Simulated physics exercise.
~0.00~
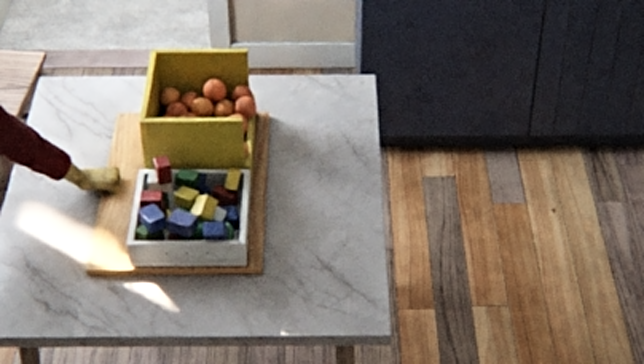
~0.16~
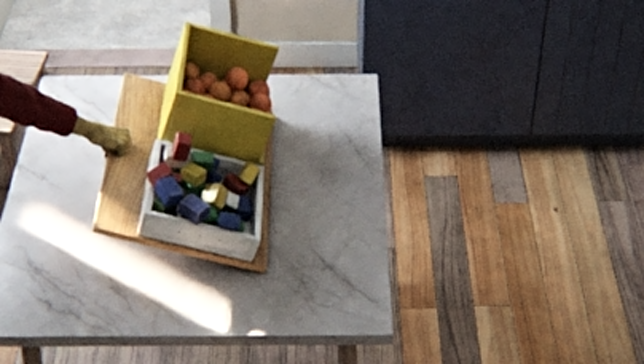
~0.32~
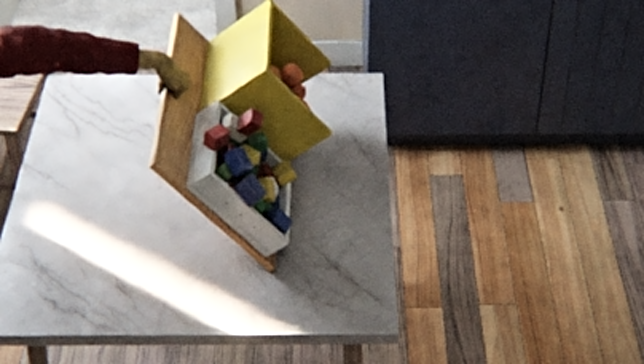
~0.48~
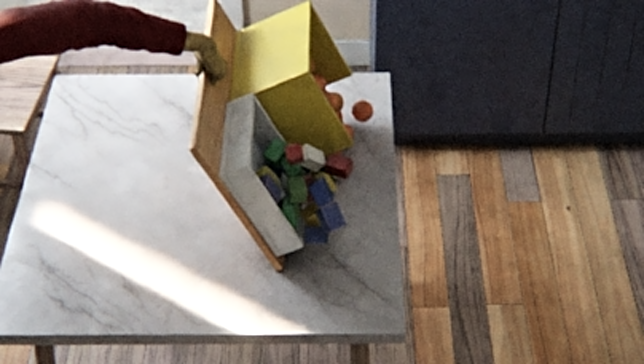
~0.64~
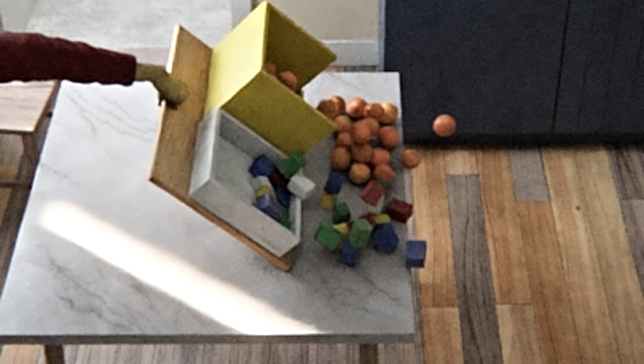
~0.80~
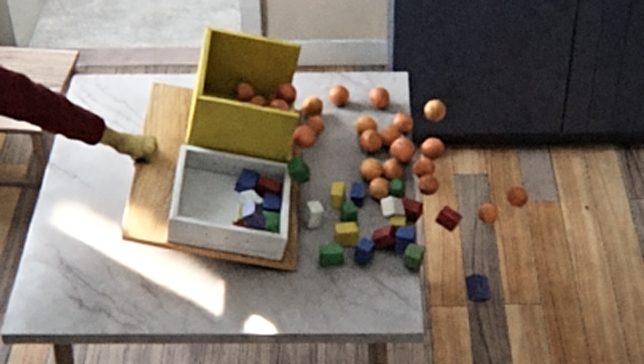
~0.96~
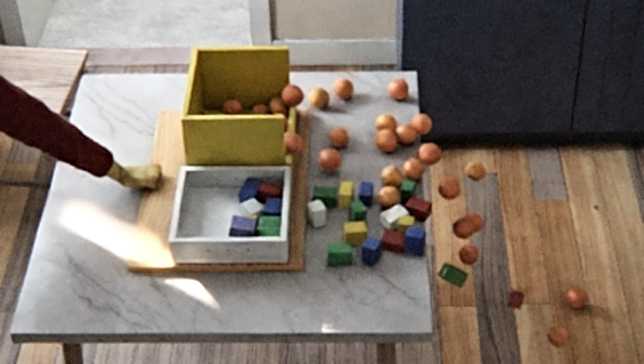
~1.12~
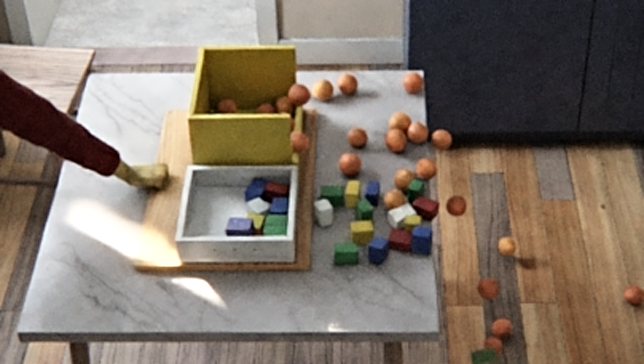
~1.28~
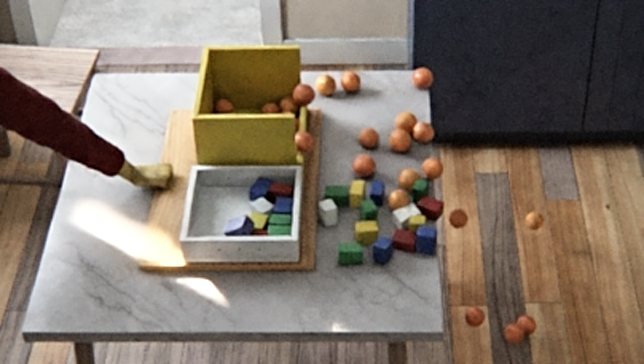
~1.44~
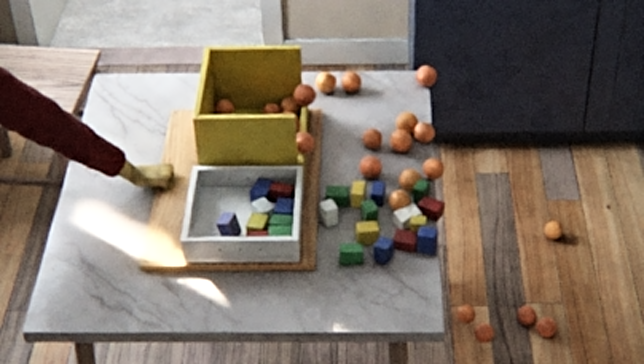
At the start, a yellow tray of orange balls and a white tray of colourful toy bricks sit on a wooden board on a marble-patterned table, with a hand at the board's left edge. The hand levers that edge up steeply, tipping both trays to the right. Bricks slide out first, then balls pour out beside them, and some roll off the table's right edge. The hand lowers the board flat again while balls and a few bricks drop to the wooden floor. Finally, most of the bricks and many balls lie outside their trays, with some left inside each.
